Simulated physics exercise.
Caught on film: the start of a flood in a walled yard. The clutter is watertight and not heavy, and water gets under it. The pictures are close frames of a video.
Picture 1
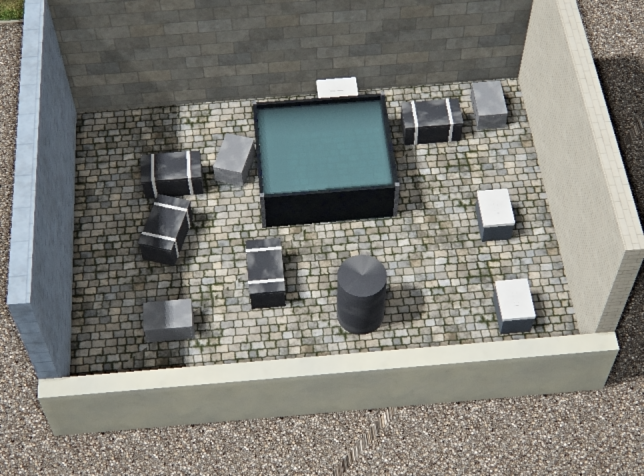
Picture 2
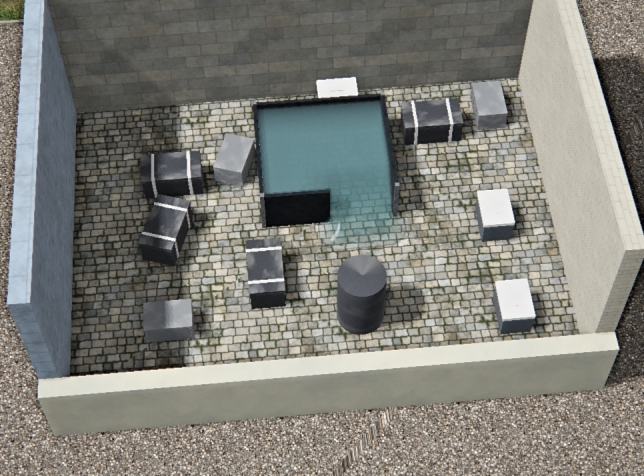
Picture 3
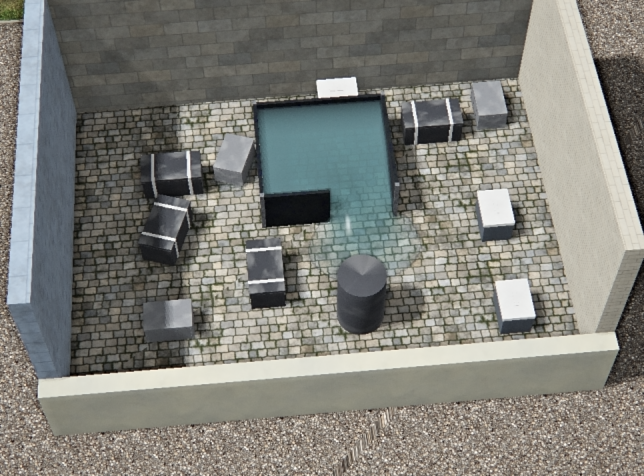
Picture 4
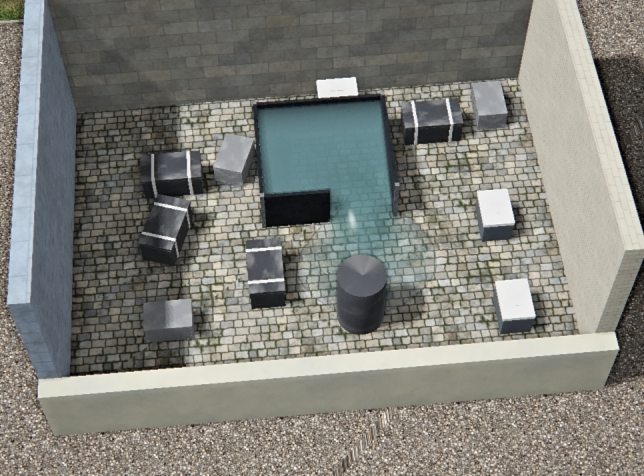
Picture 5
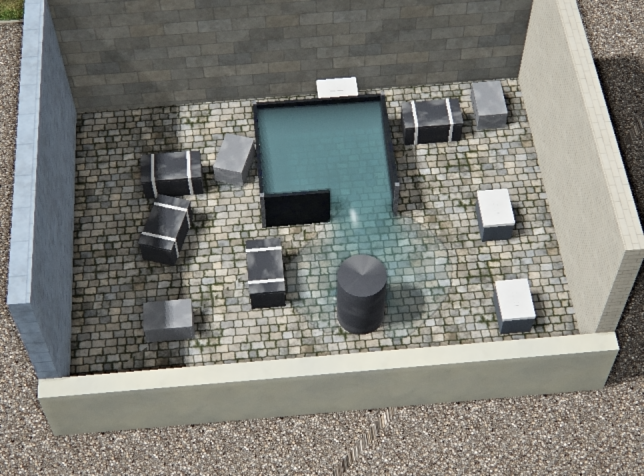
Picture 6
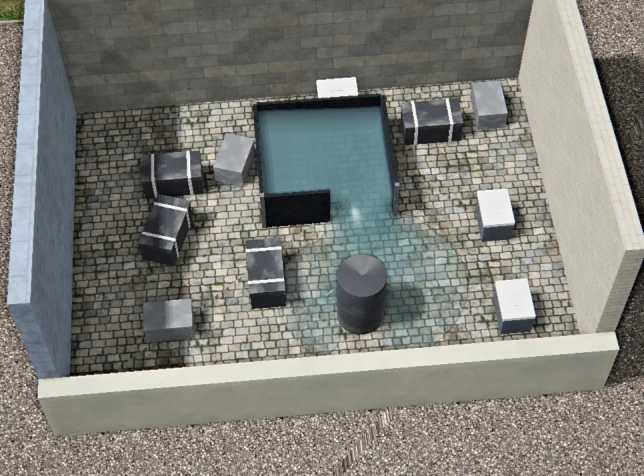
A dark-sided tank of teal water stands toward the back of a walled yard paved with cobbles, seen from high above by a still camera. Dark chests with pale bands and grey blocks sit mostly on the left and at the back, white-topped blocks on the right, and a dark barrel near the front. The tank's front opens on the right, and water spreads across the cobbles around the barrel, while the objects stay put.
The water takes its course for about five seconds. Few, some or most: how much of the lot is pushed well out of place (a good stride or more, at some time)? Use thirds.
It is not even a third.
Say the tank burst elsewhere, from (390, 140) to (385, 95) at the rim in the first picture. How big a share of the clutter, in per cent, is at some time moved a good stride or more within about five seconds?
Roughly 50 per cent.
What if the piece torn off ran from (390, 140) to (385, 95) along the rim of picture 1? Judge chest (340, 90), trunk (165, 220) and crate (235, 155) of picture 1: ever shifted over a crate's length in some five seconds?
In that order: That far or more, under that, no.
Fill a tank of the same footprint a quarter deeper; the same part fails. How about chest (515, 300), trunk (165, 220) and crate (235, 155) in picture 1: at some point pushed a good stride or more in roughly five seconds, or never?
One after the other: That far or more, less than that, short of that.
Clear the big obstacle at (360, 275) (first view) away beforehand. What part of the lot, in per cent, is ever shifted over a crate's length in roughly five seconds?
About 10 per cent.
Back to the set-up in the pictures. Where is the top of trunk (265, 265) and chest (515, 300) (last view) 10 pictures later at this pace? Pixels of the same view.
Close to (221, 252) and (562, 297).
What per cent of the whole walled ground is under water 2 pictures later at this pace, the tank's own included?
Near 25 in a hundred.
A moment on, 0 of 10 are well off their spots; 0 afloat.
Next, 2 of 10 are well off their spots; 1 afloat.
Later, 2 of 10 are well off their spots; 0 afloat.
In the end, 3 of 10 are well off their spots, and 3 have been at some point; 1 afloat.
